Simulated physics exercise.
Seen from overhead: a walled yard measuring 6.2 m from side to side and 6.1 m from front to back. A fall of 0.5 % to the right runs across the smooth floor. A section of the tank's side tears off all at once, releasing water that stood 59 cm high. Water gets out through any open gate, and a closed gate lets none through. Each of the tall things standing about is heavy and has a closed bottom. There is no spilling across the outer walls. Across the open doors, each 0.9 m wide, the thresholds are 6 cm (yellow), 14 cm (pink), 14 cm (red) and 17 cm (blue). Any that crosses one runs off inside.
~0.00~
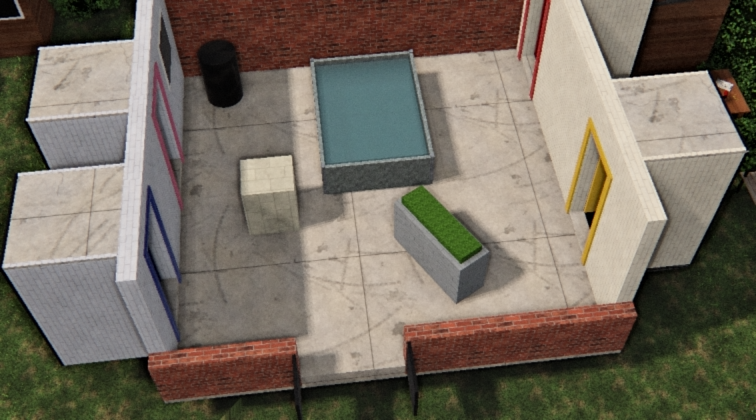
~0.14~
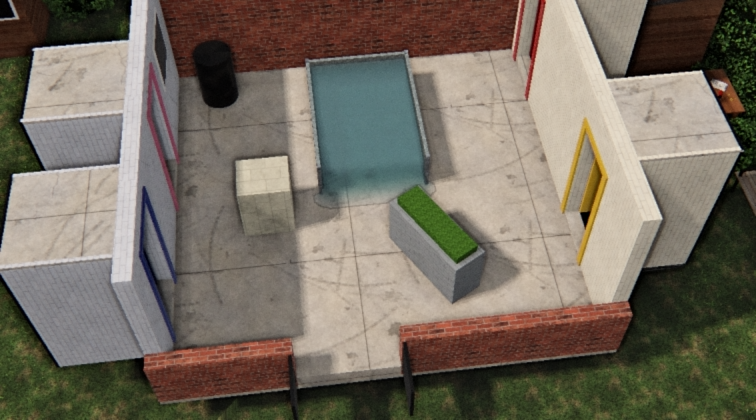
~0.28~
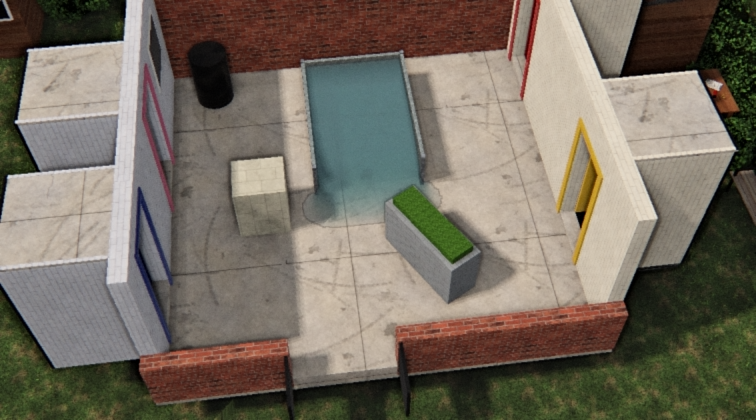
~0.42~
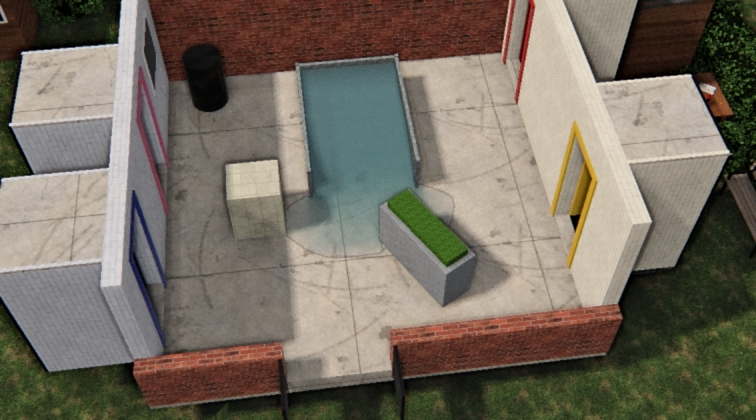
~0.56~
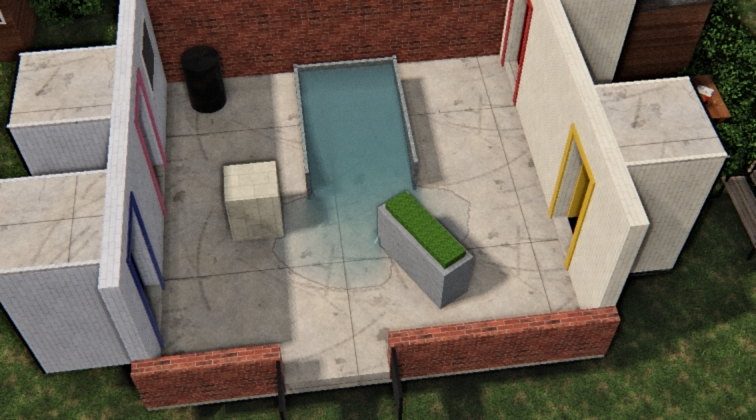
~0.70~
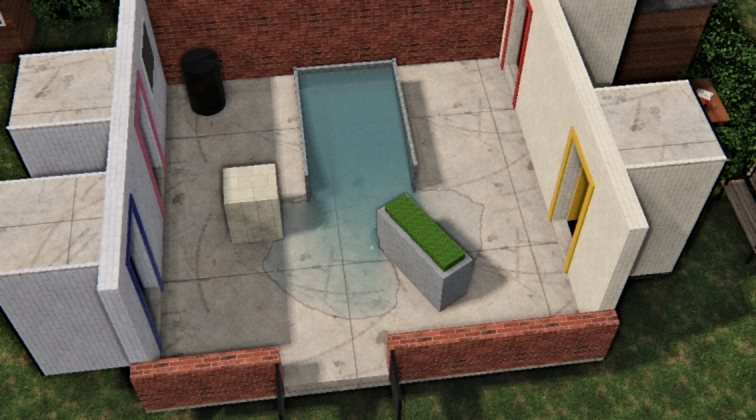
The clip opens on an overhead view of a walled yard with a full tank, a pale block, a dark barrel and a grass-topped planter. The tank's near side gives way, and water pours onto the concrete, spreading in a widening sheet between block and planter toward the front brick walls.
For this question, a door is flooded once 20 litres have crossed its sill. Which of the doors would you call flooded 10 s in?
I would call the yellow door flooded; I would call the pink door not flooded; I would call the red door not flooded; I would call the blue door not flooded.
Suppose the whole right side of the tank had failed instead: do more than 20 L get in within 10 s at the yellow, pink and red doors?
Door by door - yellow: Out of bounds, pink: Within bounds, red: Out of bounds.
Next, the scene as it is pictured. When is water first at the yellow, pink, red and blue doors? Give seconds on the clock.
Yellow: 1.8 s; pink: 3.6 s; red: 4.5 s; blue: 2.6 s.
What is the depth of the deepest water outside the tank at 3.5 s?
About 26 cm at most.
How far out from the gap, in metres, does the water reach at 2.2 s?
About 4.4 m out.
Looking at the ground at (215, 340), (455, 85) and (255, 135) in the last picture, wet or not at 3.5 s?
In turn: Wet, still dry, dry.
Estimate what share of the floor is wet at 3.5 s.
Covered: Roughly 55 %.
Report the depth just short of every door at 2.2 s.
Measured in centimetres, the yellow door gives 10, the pink door 0, the red door 0 and the blue door 0.
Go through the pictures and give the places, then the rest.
In the first picture, the tank at (369, 110) is whole and still, 59 cm deep.
In the second picture, the front is at a hidden place, 0.9 m from the gap at (374, 180); 0.4 m2 of floor is under water; 59 cm left at the back of the tank.
In the third picture, water pours out at (369, 181) and has run 1.1 m, to a hidden place; typically 11 cm deep outside, 59 cm at the tank's back.
In the fourth picture, water pours out at (364, 185) and has run 1.4 m, to a hidden place; typically 10 cm deep outside, 59 cm at the tank's back.
In the fifth picture, the front is at a hidden place, 1.9 m from the gap at (362, 187); 3.7 m2 of floor is under water; 59 cm left at the back of the tank.
In the sixth picture, the front is at (348, 313), 2.3 m from the gap at (361, 189); 4.8 m2 of floor is under water; 56 cm left at the back of the tank.
After 1.4 s water covers 30 % of the floor and is deepest (40 cm) near (389, 228); yellow door not reached, pink door not reached, red door not reached, blue door not reached.
After 2.2 s water covers 45 % of the floor and is deepest (34 cm) near (391, 237); yellow door 10 cm at the sill, 9 L in, pink door not reached, red door not reached, blue door not reached.
After 3.5 s water covers 55 % of the floor and is deepest (26 cm) near (160, 384); yellow door 14 cm at the sill, 66 L in, pink door not reached, red door not reached, blue door 18 cm at the sill, 0 L in.
After 6.0 s water covers 80 % of the floor and is deepest (12 cm) near (335, 343); yellow door 10 cm at the sill, 118 L in, pink door 3 cm at the sill, 0 L in, red door 1 cm at the sill, 0 L in, blue door 8 cm at the sill, 3 L in.
After 10.0 s water covers 95 % of the floor and is deepest (10 cm) near (354, 82); yellow door 5 cm at the sill, 130 L in, pink door 3 cm at the sill, 0 L in, red door 4 cm at the sill, 0 L in, blue door 5 cm at the sill, 3 L in.
